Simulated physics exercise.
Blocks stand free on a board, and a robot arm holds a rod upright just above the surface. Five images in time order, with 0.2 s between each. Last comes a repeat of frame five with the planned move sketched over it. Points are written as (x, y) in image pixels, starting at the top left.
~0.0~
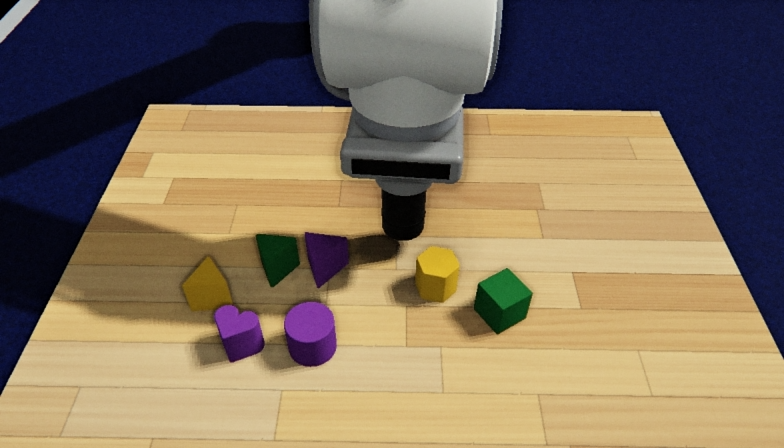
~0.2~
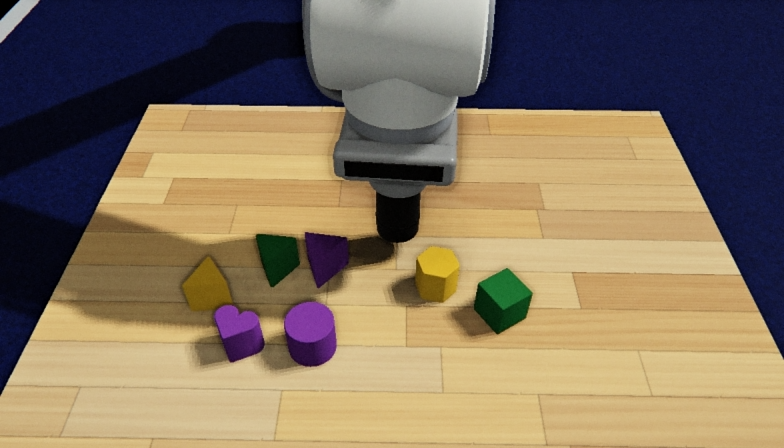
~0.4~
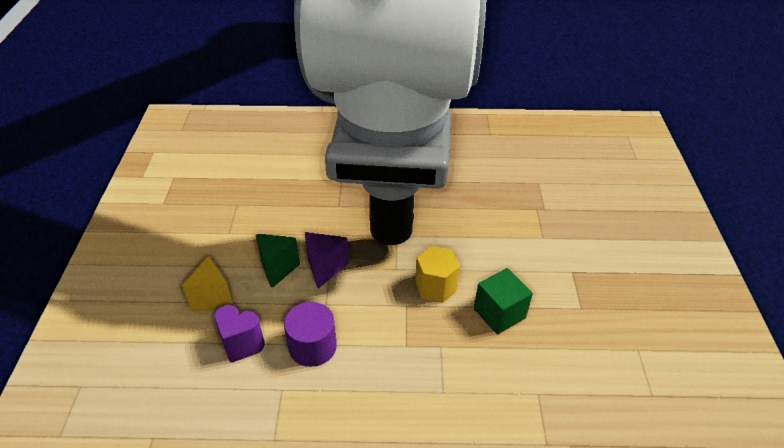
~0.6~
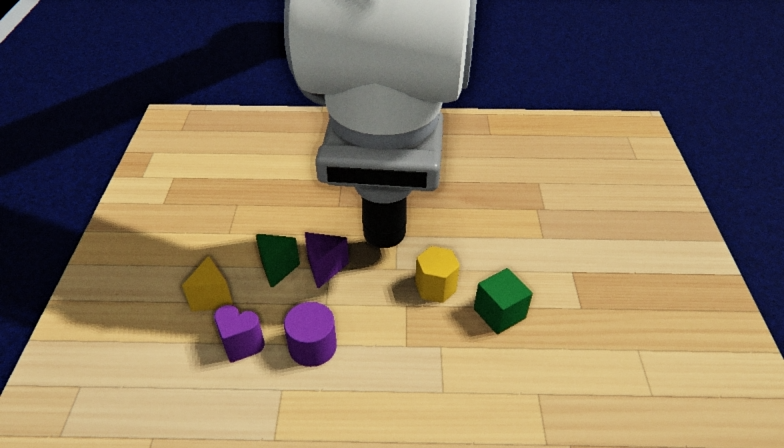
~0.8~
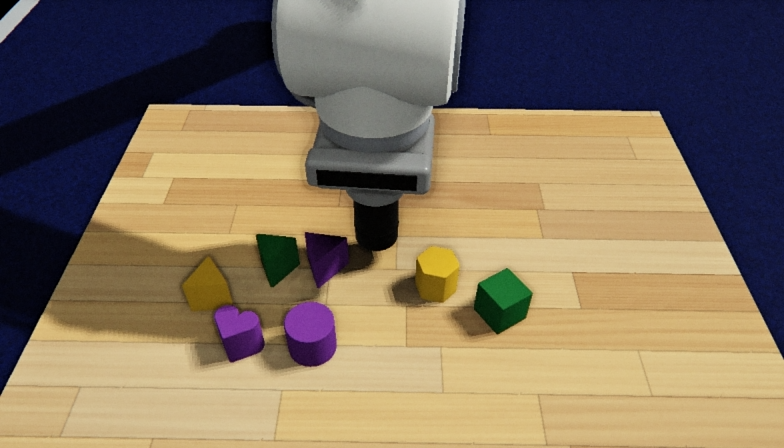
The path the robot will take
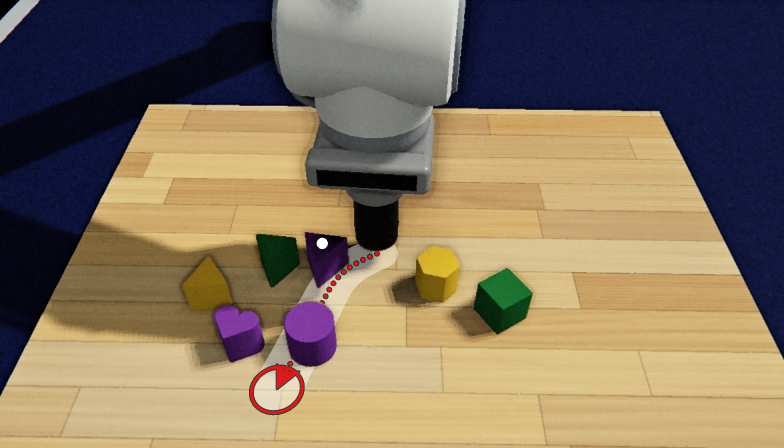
A robot arm holding a black rod upright moved slowly a short way left and slightly nearer over a wooden board, drawing closer to the purple triangle, while the purple, green and yellow blocks stayed still.
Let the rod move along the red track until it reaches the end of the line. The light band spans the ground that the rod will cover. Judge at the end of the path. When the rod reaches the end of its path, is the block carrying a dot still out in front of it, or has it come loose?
I think it loses its spot in front.
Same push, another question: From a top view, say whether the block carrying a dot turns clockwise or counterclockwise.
Seen from above, its turn is clockwise.
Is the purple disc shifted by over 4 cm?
I expect so.
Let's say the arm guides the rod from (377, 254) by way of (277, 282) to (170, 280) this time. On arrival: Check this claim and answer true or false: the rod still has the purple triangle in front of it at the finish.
This is true.
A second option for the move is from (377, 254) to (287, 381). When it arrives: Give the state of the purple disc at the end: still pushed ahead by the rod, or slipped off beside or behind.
Before the rod.
The line goes from (377, 254) via (333, 285) and (306, 333), ending at (277, 389); the dot is on the purple triangle.
On the path given first. One third of the way, rod at (330, 269); green triangle at (265, 243); purple triangle at (288, 254), turned 60° clockwise.
Two thirds of the way, rod at (304, 317); green triangle at (265, 242); purple disc at (301, 350); purple triangle at (286, 264), turned 95° clockwise.
At the end, rod at (273, 374); purple heart unmoved; green triangle at (265, 242); purple disc at (295, 407); purple triangle at (286, 264), turned 95° clockwise.
